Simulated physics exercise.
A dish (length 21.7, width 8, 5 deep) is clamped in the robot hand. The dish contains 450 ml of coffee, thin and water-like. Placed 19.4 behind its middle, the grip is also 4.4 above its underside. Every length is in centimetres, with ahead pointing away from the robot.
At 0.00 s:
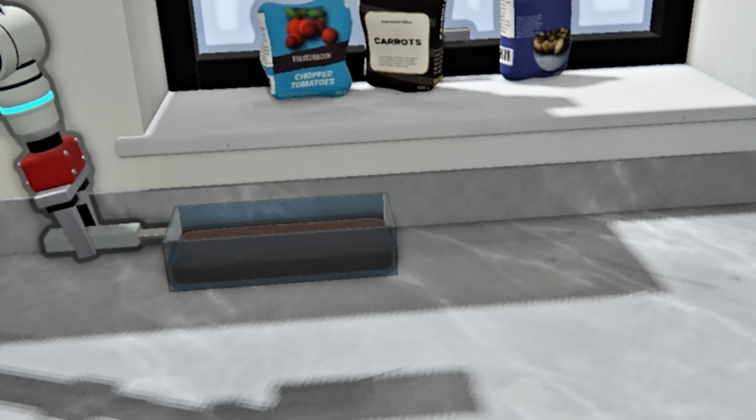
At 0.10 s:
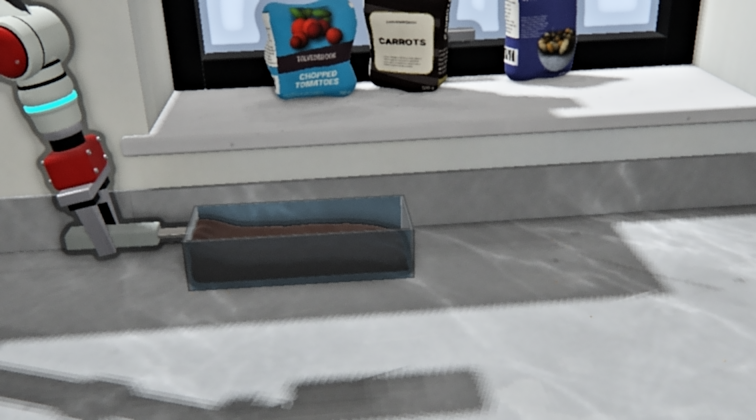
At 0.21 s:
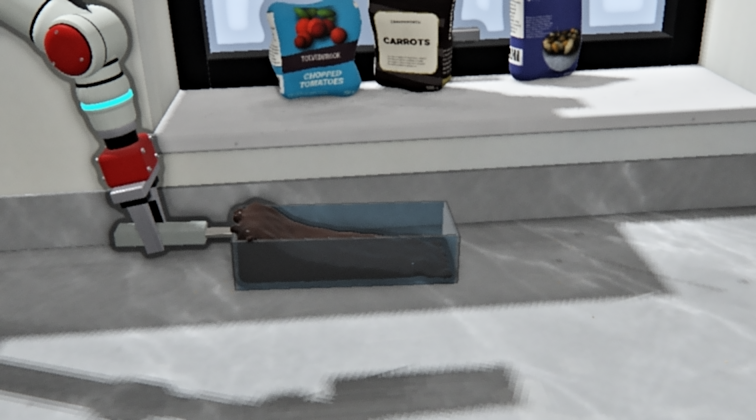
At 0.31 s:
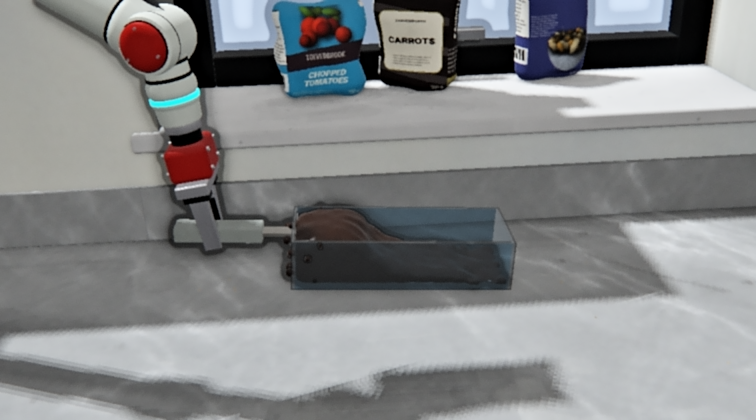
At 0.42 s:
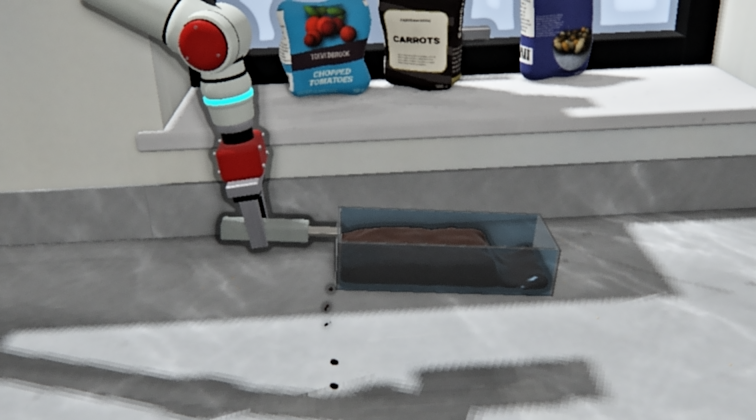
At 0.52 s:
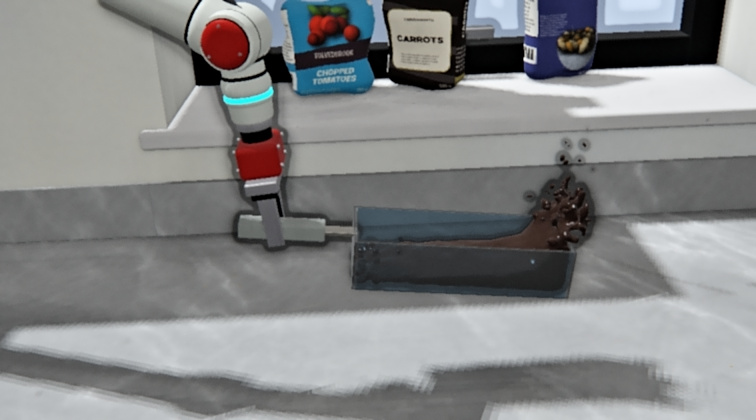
A white and red robot arm at the left grips a clear rectangular dish of dark brown coffee on a grey marble counter, seen from slightly above by a still camera. Blue, black and navy food packets stand on the white windowsill behind. The arm pushes the dish rightward, tilting it slightly forward, as coffee heaps at the near-arm end, drips, then surges right and splashes over the far end.
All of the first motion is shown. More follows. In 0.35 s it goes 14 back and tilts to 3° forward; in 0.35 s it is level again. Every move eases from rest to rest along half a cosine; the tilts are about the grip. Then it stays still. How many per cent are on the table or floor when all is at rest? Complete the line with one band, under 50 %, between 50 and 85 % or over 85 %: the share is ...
The share is between 50 and 85 %.
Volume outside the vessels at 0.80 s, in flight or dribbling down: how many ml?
Roughly 240 ml.
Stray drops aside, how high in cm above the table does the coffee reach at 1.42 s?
Around 17 centimetres.
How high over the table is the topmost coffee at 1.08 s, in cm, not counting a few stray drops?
The top of the liquid sits at around 27 centimetres above the table.
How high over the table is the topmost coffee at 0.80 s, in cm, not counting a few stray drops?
29 cm.
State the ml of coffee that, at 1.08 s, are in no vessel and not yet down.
Around 20 ml at that moment.
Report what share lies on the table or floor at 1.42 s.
It comes to around 60 percent.
After 0.80 s, tilted 3° forward, liquid up to 42 above the table; 200 ml in the dish, 10 ml on the table or floor, 235 ml in the air or running down outside.
After 1.08 s, tilted 1° forward, liquid up to 35 above the table; 245 ml on the table or floor, 180 ml in the dish, 20 ml in the air or running down outside.
After 1.42 s, level, liquid up to 19 above the table; 260 ml on the table or floor, 185 ml in the dish.
After 2.22 s, level, liquid up to 17 above the table; 260 ml on the table or floor, 185 ml in the dish.
At rest, 260 ml on the table or floor, 185 ml in the dish. That is 58 % on the table or floor.
